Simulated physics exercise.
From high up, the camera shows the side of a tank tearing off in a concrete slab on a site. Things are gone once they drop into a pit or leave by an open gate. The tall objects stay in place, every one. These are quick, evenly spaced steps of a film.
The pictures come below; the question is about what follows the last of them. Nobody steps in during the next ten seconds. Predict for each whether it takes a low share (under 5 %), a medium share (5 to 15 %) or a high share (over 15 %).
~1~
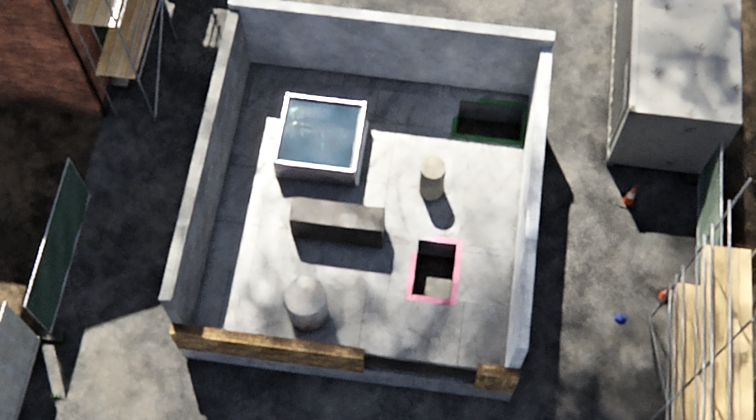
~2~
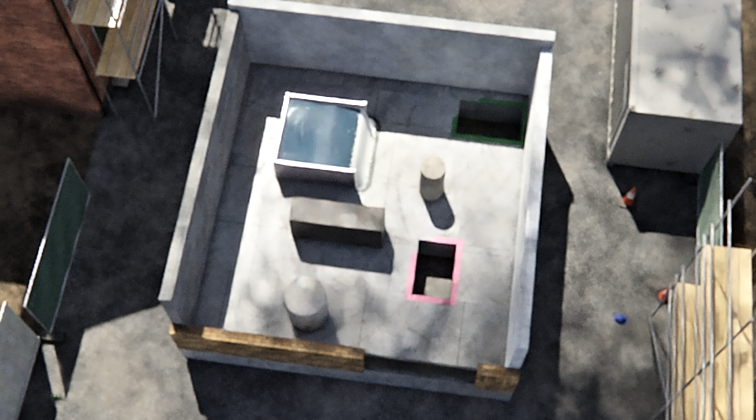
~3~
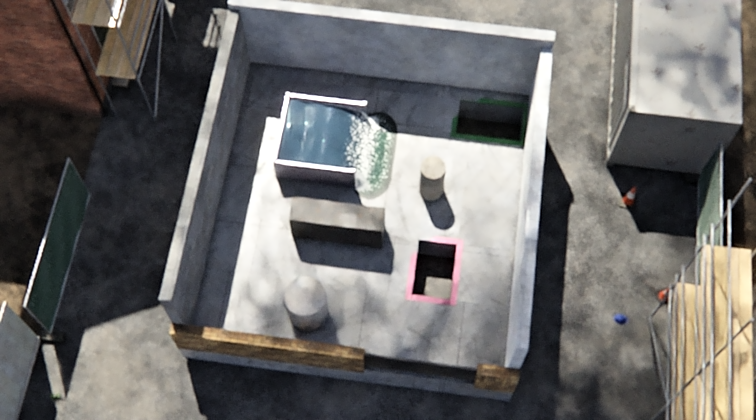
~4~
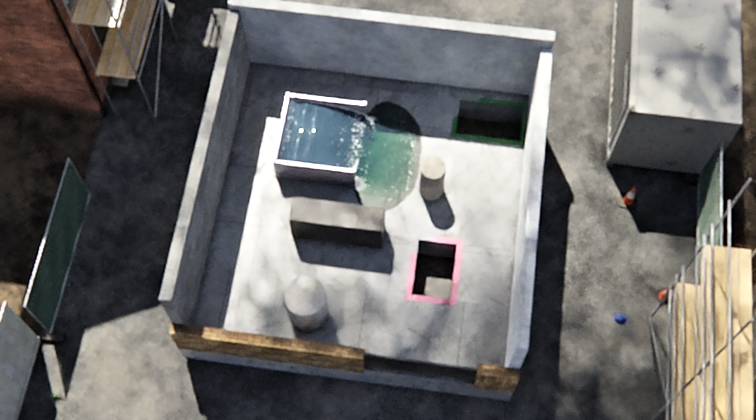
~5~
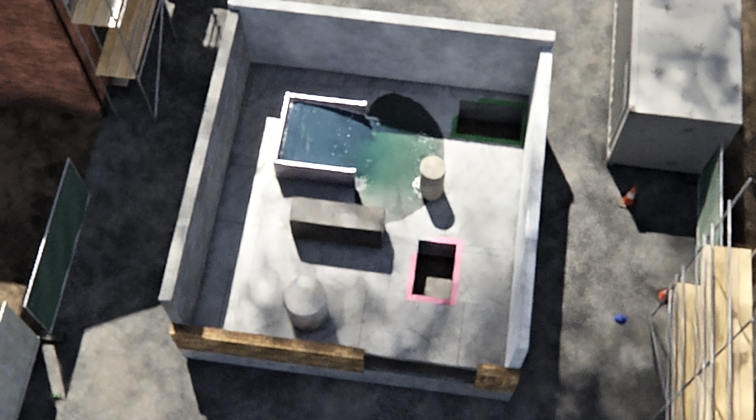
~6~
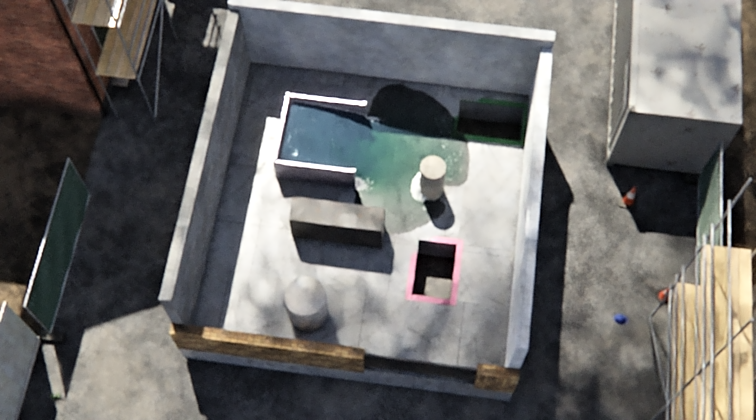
Prediction: The gate takes a low share; the pink pit takes a high share; the green pit takes a high share.
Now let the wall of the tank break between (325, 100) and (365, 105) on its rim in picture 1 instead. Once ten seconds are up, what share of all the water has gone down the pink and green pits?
The pink pit takes 0 per cent and the green pit 35 per cent.
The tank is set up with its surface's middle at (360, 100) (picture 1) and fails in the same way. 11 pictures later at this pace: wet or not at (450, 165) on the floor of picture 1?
Location check: Waterlogged.
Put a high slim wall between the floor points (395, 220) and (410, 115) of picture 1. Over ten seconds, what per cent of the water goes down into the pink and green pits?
I'd say the pink pit takes roughly 8 %, the green pit roughly 20 %.
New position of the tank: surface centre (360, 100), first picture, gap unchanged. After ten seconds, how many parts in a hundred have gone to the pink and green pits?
The pink pit gets 6 per cent, the green pit 65 per cent.
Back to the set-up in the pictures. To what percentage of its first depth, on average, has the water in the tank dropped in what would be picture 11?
Estimate: Close to 44 %.
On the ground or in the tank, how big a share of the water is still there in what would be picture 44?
I reckon around 42 in a hundred.
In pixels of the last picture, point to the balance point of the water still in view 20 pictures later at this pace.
I'd point to (414, 183).
A moment on, water covers 25 % of the floor; the gate 0 %, the pink pit 1 %, the green pit 3 %.
Next, water covers 30 % of the floor; the gate 0 %, the pink pit 6 %, the green pit 14 %.
Then, water covers 40 % of the floor; the gate 0 %, the pink pit 11 %, the green pit 30 %.
Later, water covers 50 % of the floor; the gate 0 %, the pink pit 17 %, the green pit 42 %.
In the end, water covers 50 % of the floor; the gate 0 %, the pink pit 22 %, the green pit 47 %.
